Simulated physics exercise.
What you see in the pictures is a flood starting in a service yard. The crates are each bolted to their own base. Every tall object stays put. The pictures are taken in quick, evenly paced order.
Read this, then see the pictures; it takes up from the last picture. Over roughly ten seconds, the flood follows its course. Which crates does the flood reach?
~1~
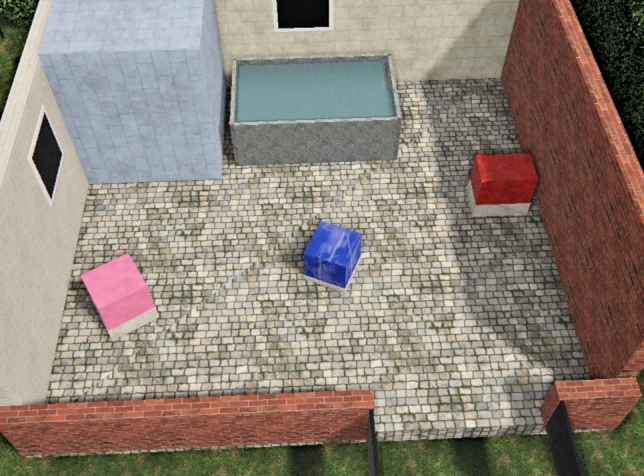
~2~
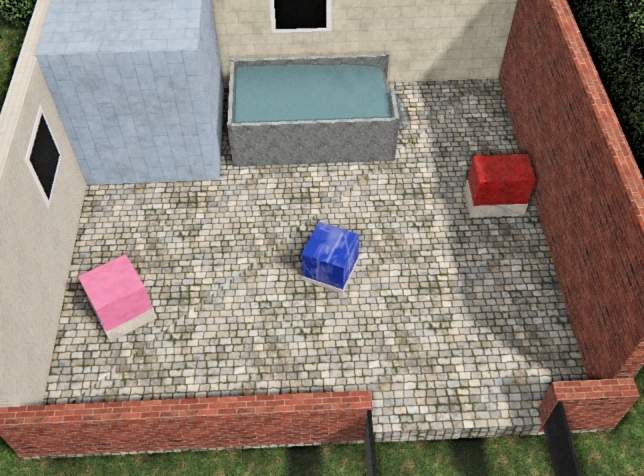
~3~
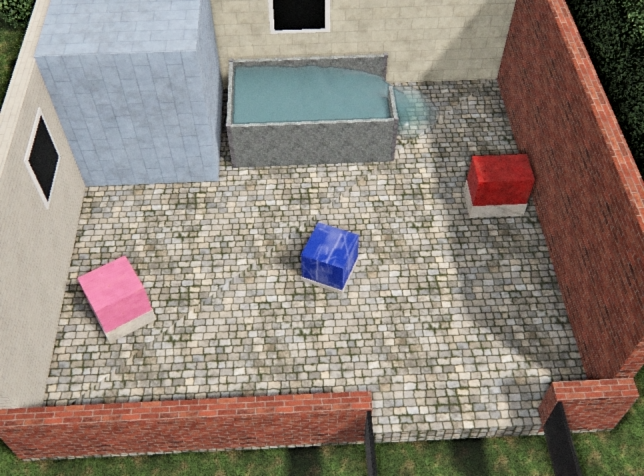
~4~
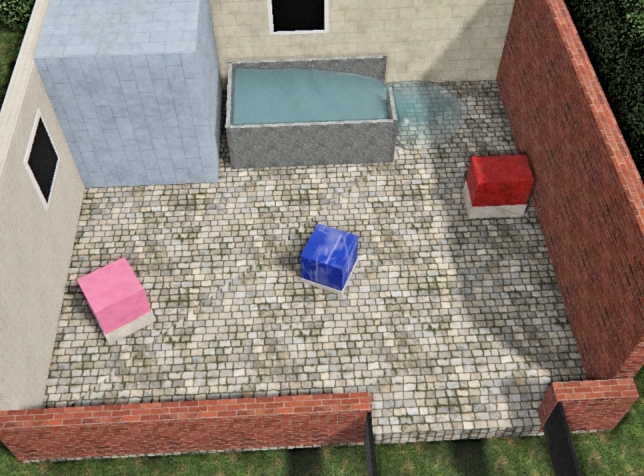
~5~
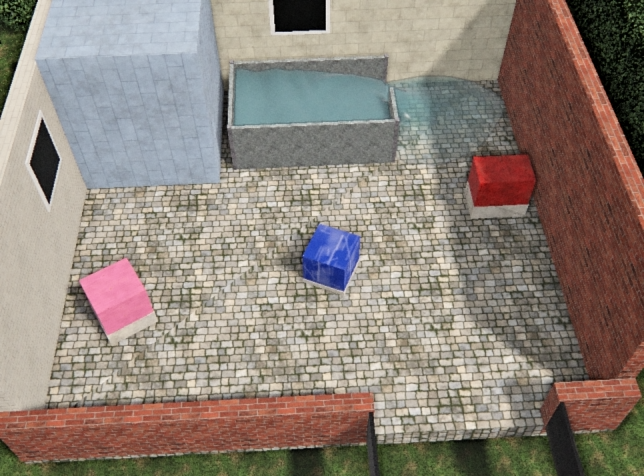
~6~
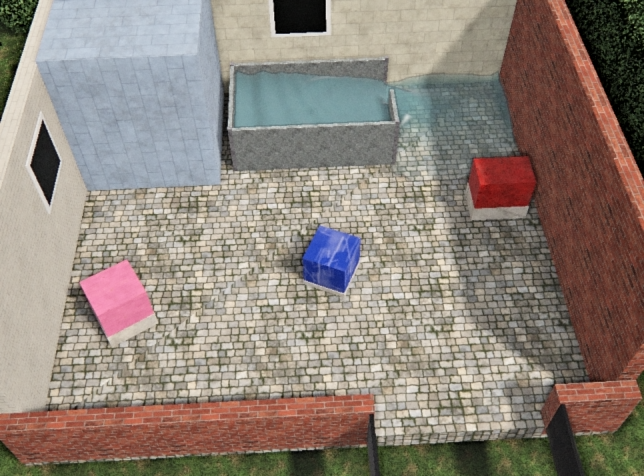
The blue crate is reached; the red crate is reached; the pink crate is not reached.
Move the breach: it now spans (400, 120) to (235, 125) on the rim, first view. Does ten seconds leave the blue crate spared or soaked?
In my view the blue one gets reached.
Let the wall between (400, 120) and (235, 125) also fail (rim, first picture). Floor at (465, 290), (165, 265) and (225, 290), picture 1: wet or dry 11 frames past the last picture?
Taken in turn, that's reached, reached, and finally reached.
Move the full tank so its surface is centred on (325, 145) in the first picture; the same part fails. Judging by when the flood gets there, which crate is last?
Last of all, it's the pink-painted one.
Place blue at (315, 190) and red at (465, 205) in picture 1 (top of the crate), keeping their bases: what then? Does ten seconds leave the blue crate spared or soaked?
After ten seconds, the blue crate one is overtopped.
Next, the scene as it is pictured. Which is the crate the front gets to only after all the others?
Crate: The pink crate.
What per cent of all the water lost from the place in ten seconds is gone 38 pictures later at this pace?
About 50 %.
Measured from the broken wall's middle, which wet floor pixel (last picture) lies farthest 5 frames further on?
Point: (534, 222) in the last picture's pixels.
A moment on, water covers 15 % of the floor; the blue crate not reached, the red crate water round its plinth, the pink crate not reached.
Next, water covers 20 % of the floor; the blue crate not reached, the red crate water round its plinth, the pink crate not reached.
Then, water covers 50 % of the floor; the blue crate water round its plinth, the red crate water round its plinth, the pink crate not reached.
Later, water covers 80 % of the floor; the blue crate water round its plinth, the red crate water round its plinth, the pink crate water round its plinth.
In the end, water covers 95 % of the floor; the blue crate was topped, the red crate was topped, the pink crate stayed above the water.
